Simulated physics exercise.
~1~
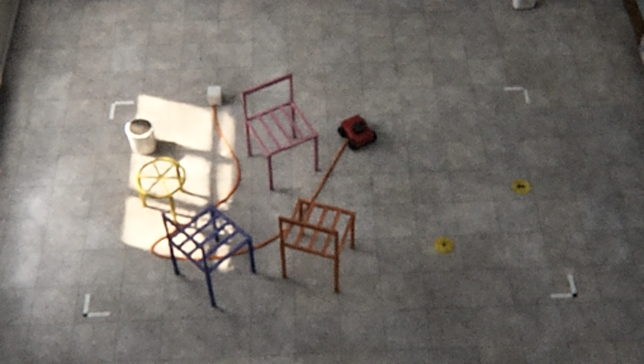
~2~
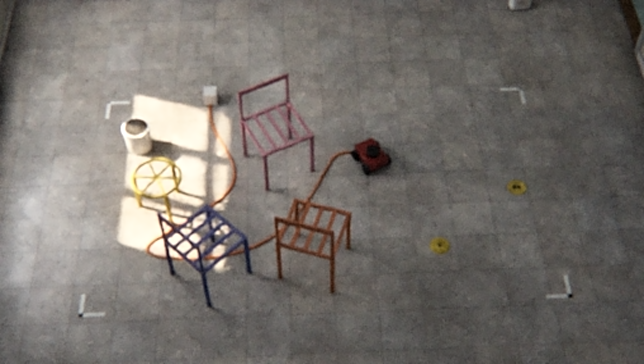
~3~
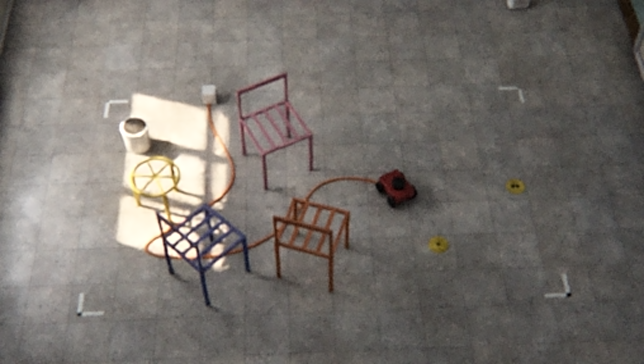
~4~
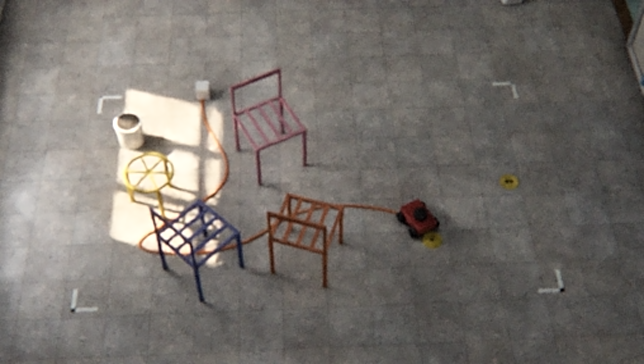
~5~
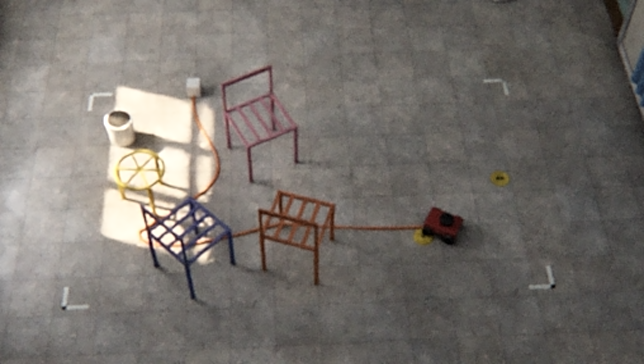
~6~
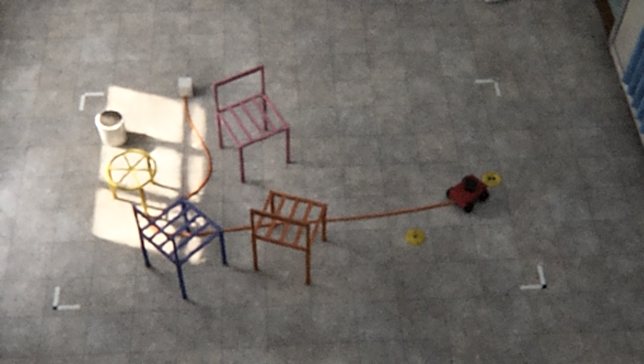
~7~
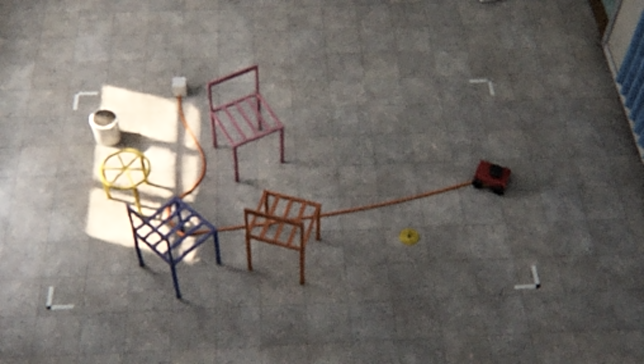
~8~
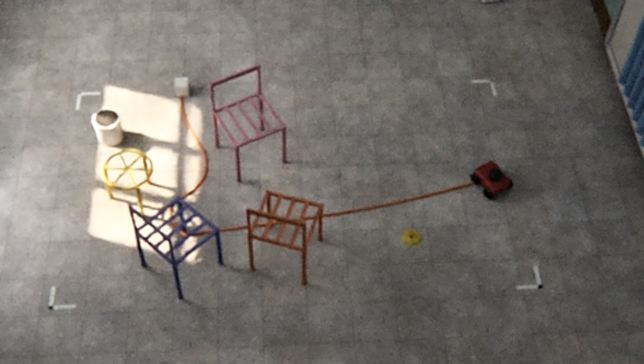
Small red cart trailing an orange lead past colourful chairs, rolling down and right, then curving up to stop, the furniture staying put.
